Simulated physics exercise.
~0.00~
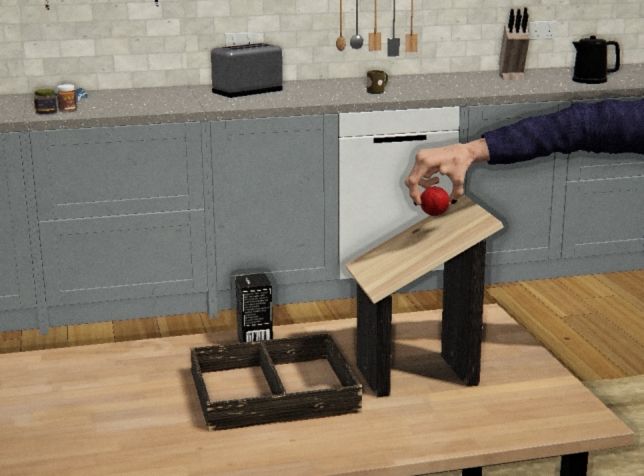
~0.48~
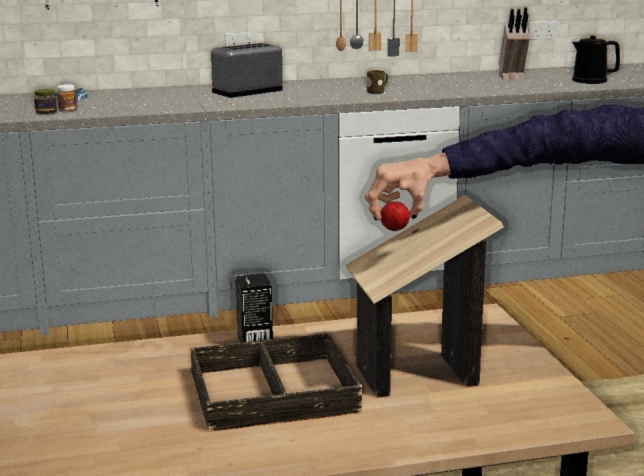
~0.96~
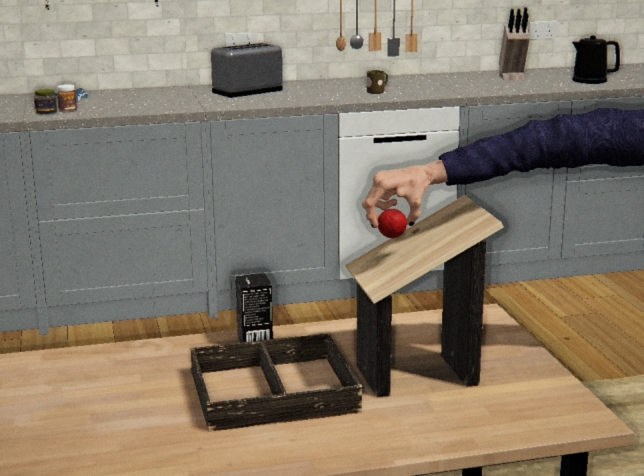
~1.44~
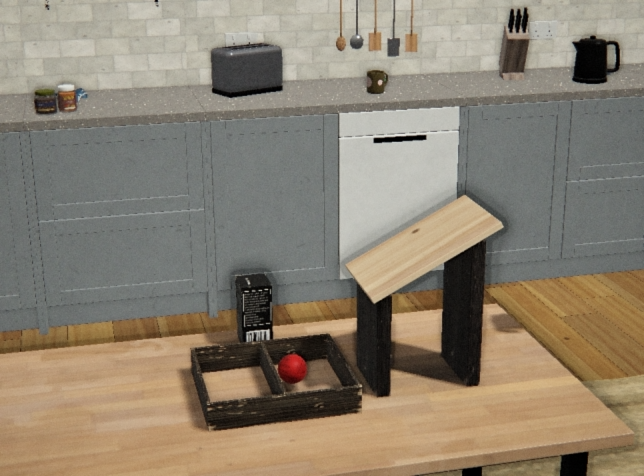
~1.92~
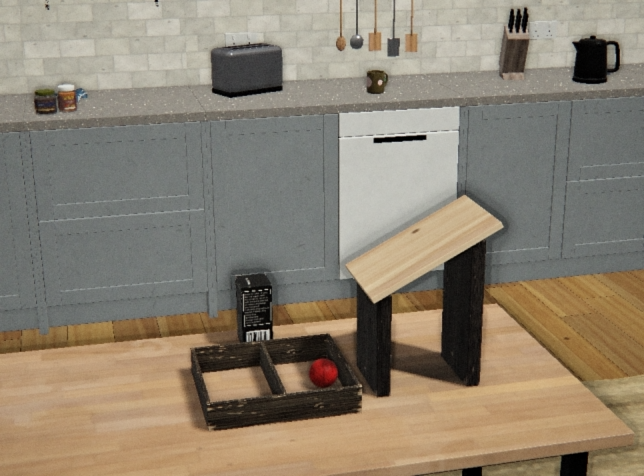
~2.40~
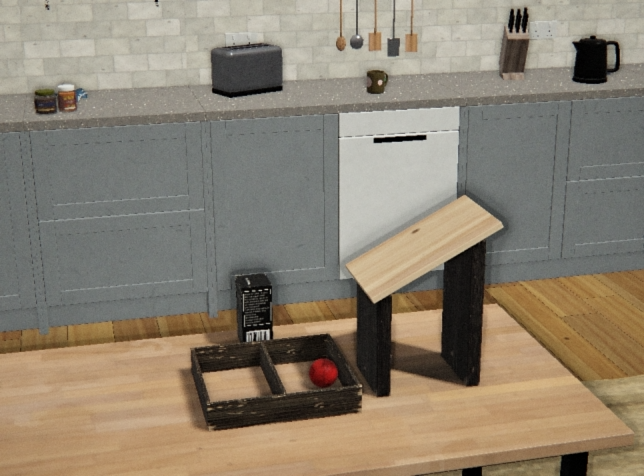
To begin with, a hand in a dark blue sleeve holds a red ball above a slanted wooden board, with a dark two-bay tray and a black carton to its left on the table. The hand moves the ball left and lowers it close to the board's surface. It then lets go and withdraws, and the ball travels left and down into the tray's nearer bay, beside the divider. Next, the ball shifts back to the right within that bay. It ends at rest there, while the carton stays standing in its place behind the tray.
